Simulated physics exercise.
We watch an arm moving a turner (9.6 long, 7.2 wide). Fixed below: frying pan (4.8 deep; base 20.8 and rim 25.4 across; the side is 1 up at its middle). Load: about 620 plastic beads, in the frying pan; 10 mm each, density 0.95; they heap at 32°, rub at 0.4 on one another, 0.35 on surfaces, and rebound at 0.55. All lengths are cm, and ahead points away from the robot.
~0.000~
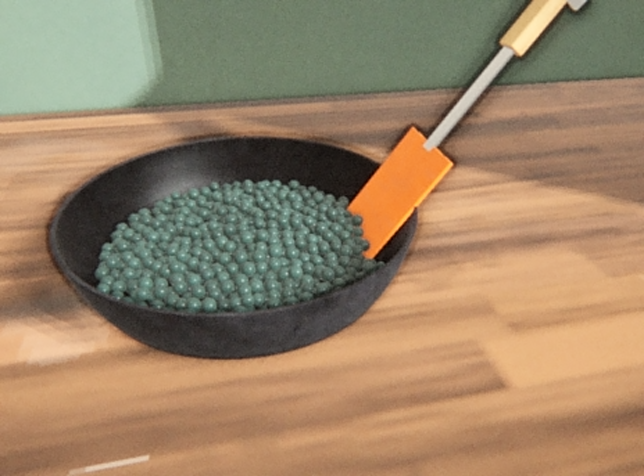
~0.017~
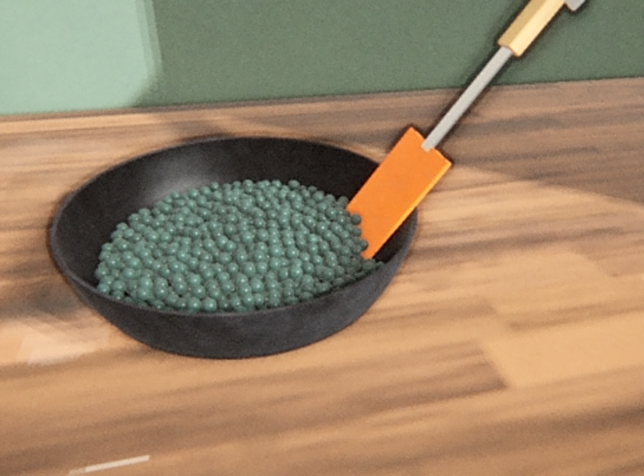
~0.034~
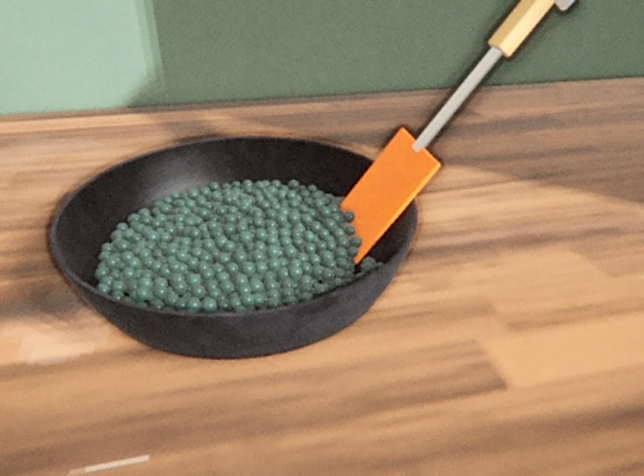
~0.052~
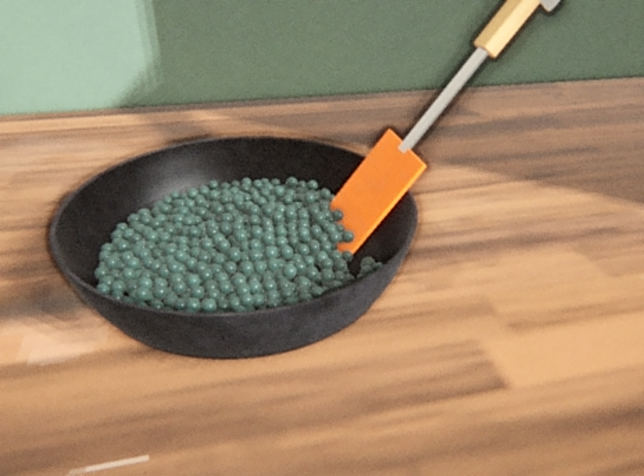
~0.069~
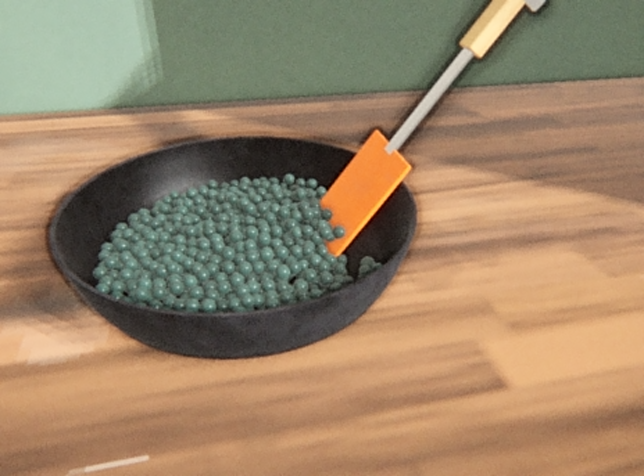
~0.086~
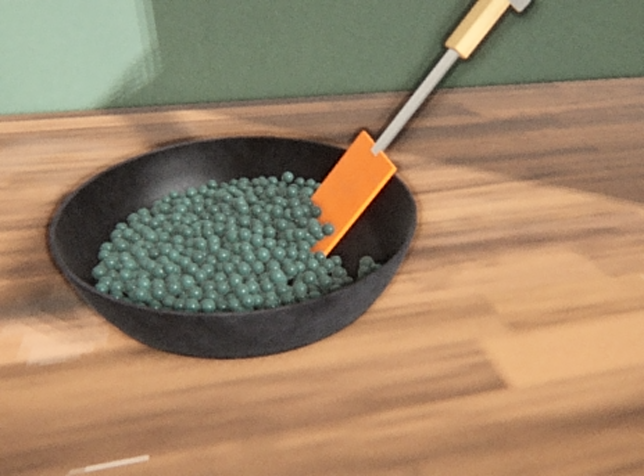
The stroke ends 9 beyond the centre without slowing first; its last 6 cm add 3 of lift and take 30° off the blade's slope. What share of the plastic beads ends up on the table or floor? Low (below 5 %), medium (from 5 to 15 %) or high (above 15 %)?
Share on the table or floor: Low (below 5 %).
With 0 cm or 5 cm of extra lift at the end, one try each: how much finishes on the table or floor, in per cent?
About 0 and 5 per cent.
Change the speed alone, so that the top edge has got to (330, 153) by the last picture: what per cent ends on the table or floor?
About 10 per cent.
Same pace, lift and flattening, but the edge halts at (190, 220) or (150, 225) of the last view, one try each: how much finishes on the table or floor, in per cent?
Some 0 and 0 per cent.
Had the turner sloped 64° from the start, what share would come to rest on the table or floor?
Then about 0 per cent.
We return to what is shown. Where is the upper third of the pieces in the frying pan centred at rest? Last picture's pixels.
At about (121, 243).
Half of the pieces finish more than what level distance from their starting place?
About 3 cm.
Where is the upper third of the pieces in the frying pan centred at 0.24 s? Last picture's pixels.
Around (161, 235).
By 0.16 s, sloping 53°, highest piece 5 above the table; 624 in the frying pan.
By 0.24 s, sloping 42°, highest piece 5 above the table; 624 in the frying pan.
By 0.48 s, sloping 23°, highest piece 6 above the table; 615 in the frying pan, 9 on the table or floor.
By 1.53 s, sloping 23°, highest piece 5 above the table; 615 in the frying pan, 9 on the table or floor.
Final count, 615 in the frying pan, 9 on the table or floor. That is 1 % on the table or floor.
